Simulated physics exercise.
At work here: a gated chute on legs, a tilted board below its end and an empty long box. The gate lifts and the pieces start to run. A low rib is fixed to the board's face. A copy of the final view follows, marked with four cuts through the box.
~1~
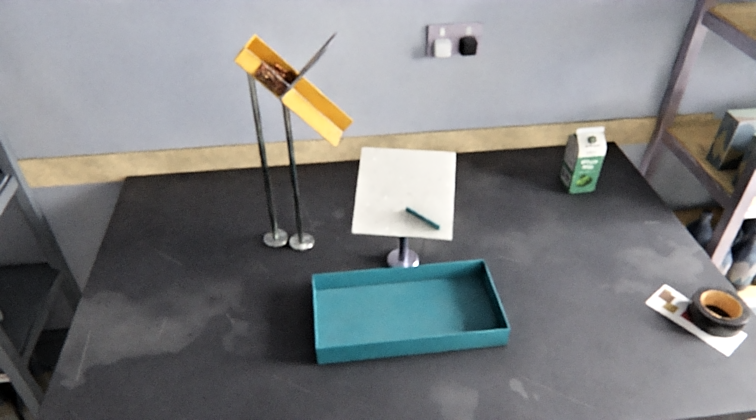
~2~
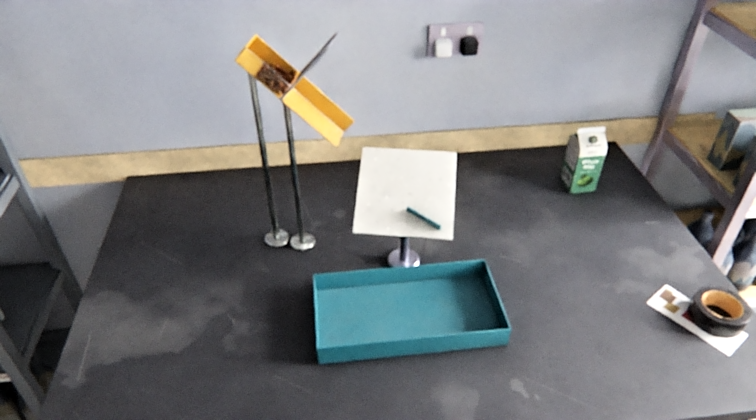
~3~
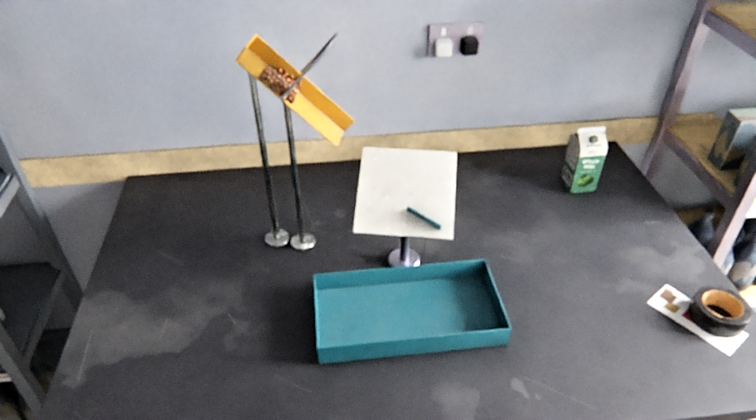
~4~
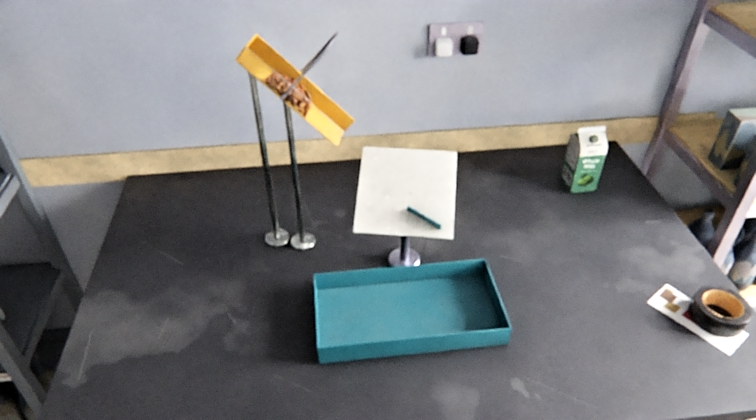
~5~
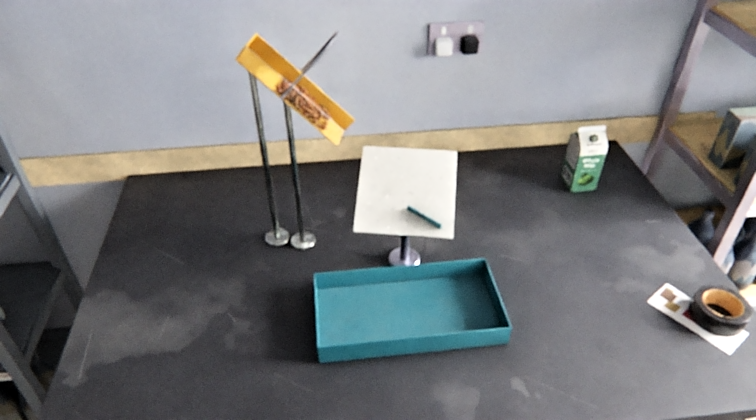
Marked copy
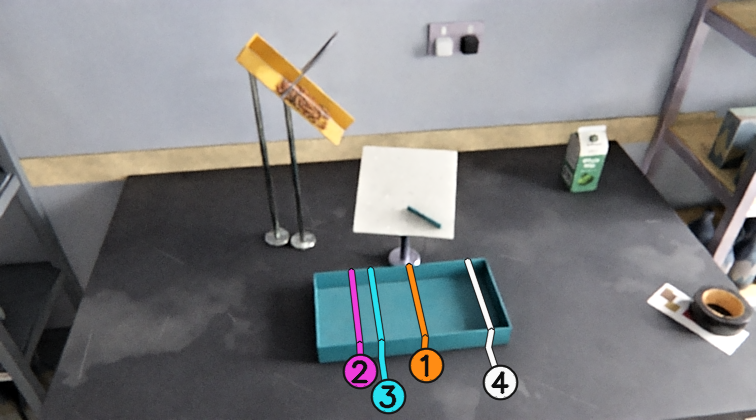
We see a yellow chute on two legs above a tilted white board and an empty teal box; a dark gate stands raised as a cluster of small brown pieces slides down the chute toward its lower right end.
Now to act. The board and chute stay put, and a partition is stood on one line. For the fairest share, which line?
Best: 1.
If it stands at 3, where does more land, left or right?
The right side.
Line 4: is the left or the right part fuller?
More lands on the left.
On the marked copy, line 1 crosses the front rim at (425, 336); line 2 crosses the front rim at (359, 343); line 3 crosses the front rim at (381, 340); line 4 crosses the front rim at (491, 329).
For line 1, of what is caught, close to a third on the left of the divider, close to two thirds on the right.
For line 2, of what is caught, a small share on the left of the divider, all but a few on the right.
For line 3, of what is caught, a small share on the left of the divider, the bulk on the right.
For line 4, of what is caught, the bulk on the left of the divider, a small share on the right.
